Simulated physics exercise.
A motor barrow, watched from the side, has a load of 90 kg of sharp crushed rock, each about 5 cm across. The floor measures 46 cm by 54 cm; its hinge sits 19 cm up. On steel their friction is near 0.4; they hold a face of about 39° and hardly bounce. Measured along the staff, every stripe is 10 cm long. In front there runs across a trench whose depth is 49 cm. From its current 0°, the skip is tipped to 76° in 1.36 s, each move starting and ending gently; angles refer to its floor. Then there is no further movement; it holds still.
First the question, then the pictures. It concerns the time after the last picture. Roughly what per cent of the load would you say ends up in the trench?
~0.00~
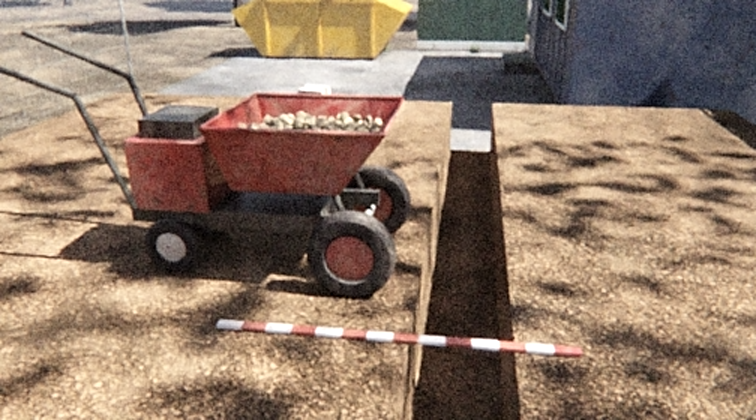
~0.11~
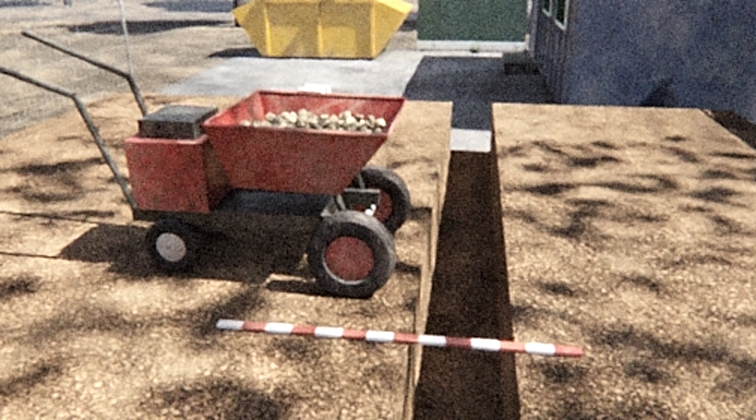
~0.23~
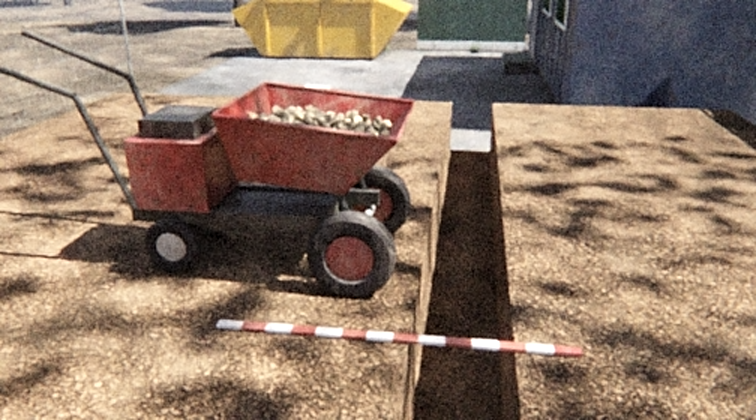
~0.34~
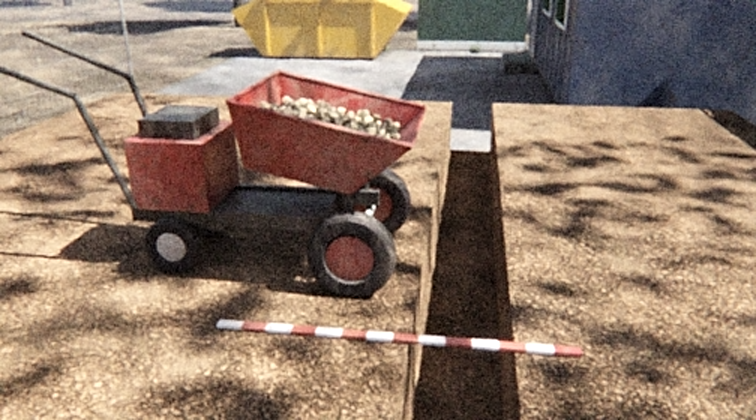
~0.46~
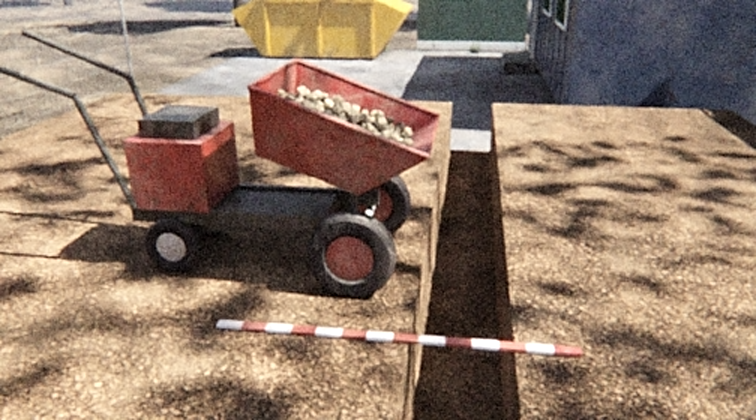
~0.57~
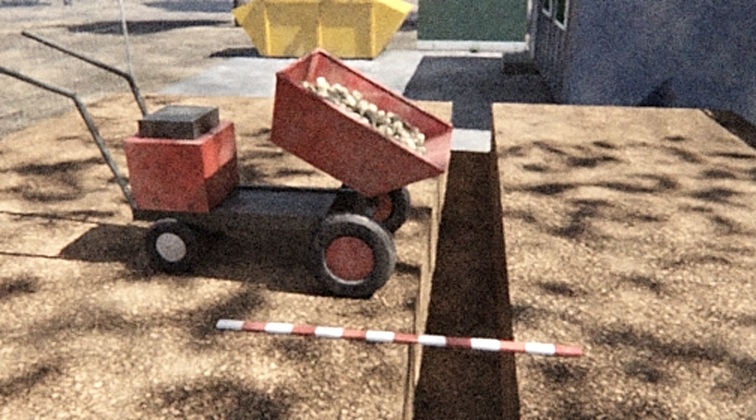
I'd say 58 per cent ends up in the trench.
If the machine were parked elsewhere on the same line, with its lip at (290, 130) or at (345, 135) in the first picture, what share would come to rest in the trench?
It'd be around 95 per cent and after that around 95 per cent.
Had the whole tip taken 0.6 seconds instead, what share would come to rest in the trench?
Estimate: About 30 %.
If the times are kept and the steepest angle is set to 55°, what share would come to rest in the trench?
Some 5% would finish there.
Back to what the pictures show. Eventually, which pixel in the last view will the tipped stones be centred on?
In the last view, about (496, 344).
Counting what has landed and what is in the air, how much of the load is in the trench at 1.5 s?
Approx. 10 % of the load.
After 1.0 s the floor is at 64°; 100 % in the skip; the foremost stones are at (471, 211).
After 1.5 s the floor is at 76°; 67 % in the skip, 10 % in the trench, 23 % past the trench; the foremost stones are at (568, 264).
After 1.8 s the floor is at 76°; 30 % in the skip, 26 % in the trench, 44 % past the trench; the foremost stones are at (631, 271).
After 3.8 s the floor is at 76°; 0 % in the skip, 58 % in the trench, 42 % past the trench; the foremost stones are at (650, 278).
